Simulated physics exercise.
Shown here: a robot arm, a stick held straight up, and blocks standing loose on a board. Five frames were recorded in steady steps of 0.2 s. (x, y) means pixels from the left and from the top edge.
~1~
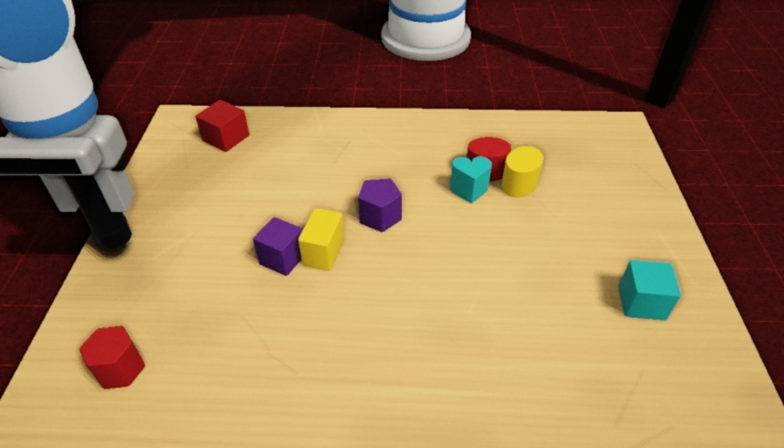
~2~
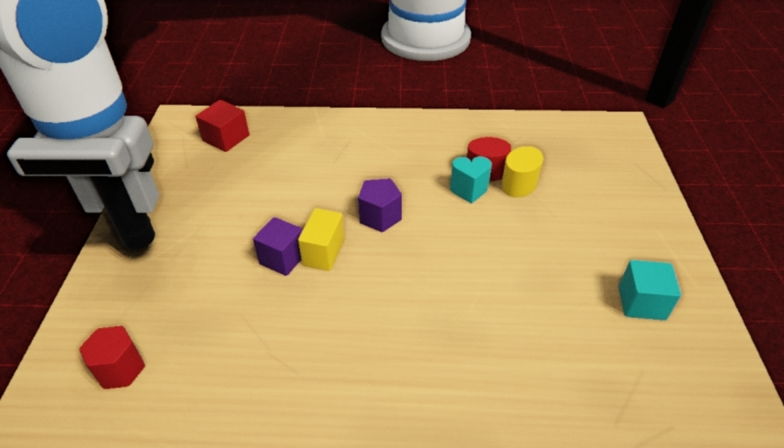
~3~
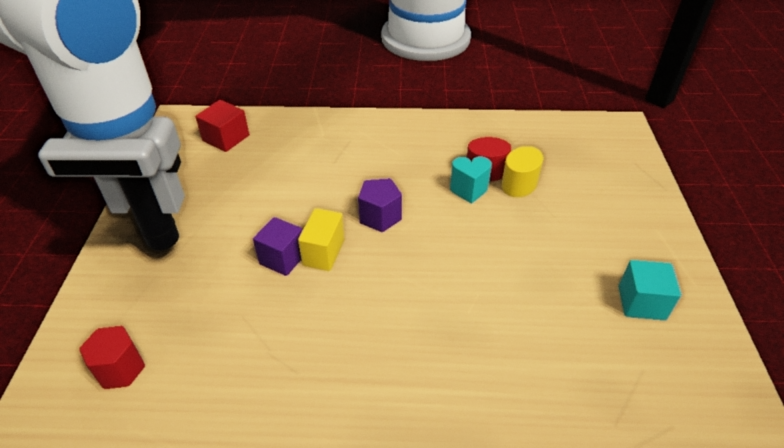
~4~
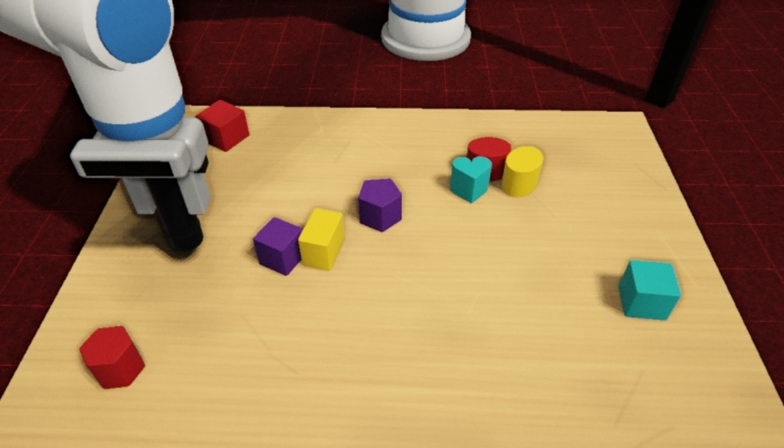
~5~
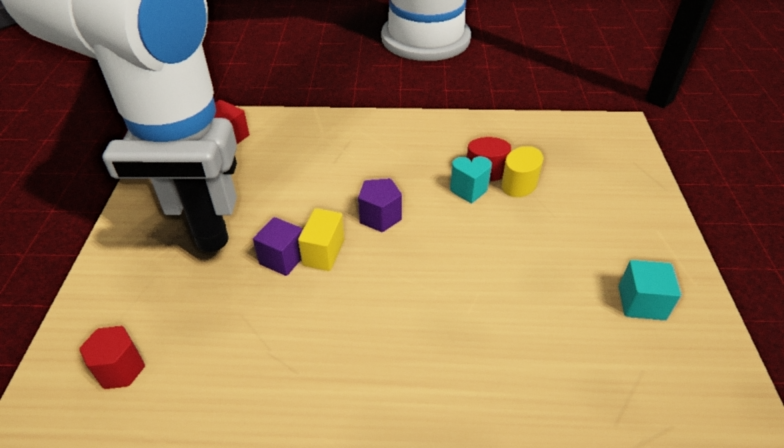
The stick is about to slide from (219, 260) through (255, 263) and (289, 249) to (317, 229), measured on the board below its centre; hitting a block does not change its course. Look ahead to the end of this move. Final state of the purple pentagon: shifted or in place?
Left where it is.
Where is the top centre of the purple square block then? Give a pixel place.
Expect it around (333, 221).
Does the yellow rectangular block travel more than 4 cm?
Going by the path, yes.
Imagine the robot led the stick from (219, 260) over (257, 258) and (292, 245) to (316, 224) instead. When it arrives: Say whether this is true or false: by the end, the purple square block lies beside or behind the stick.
Verdict: True.
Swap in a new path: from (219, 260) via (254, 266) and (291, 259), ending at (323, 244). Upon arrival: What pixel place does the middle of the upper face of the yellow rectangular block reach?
In the picture, that point is around (387, 222).
What follows on the original path. One third of the way, stick (252, 244); purple square block (286, 236), turned 20° anticlockwise; yellow rectangular block (324, 226).
Two thirds of the way, stick (286, 230); purple square block (316, 230), turned 15° anticlockwise; yellow rectangular block (353, 224).
At the end, stick (314, 211); purple square block (333, 221); yellow rectangular block (370, 226), turned 15° clockwise; purple pentagon still.
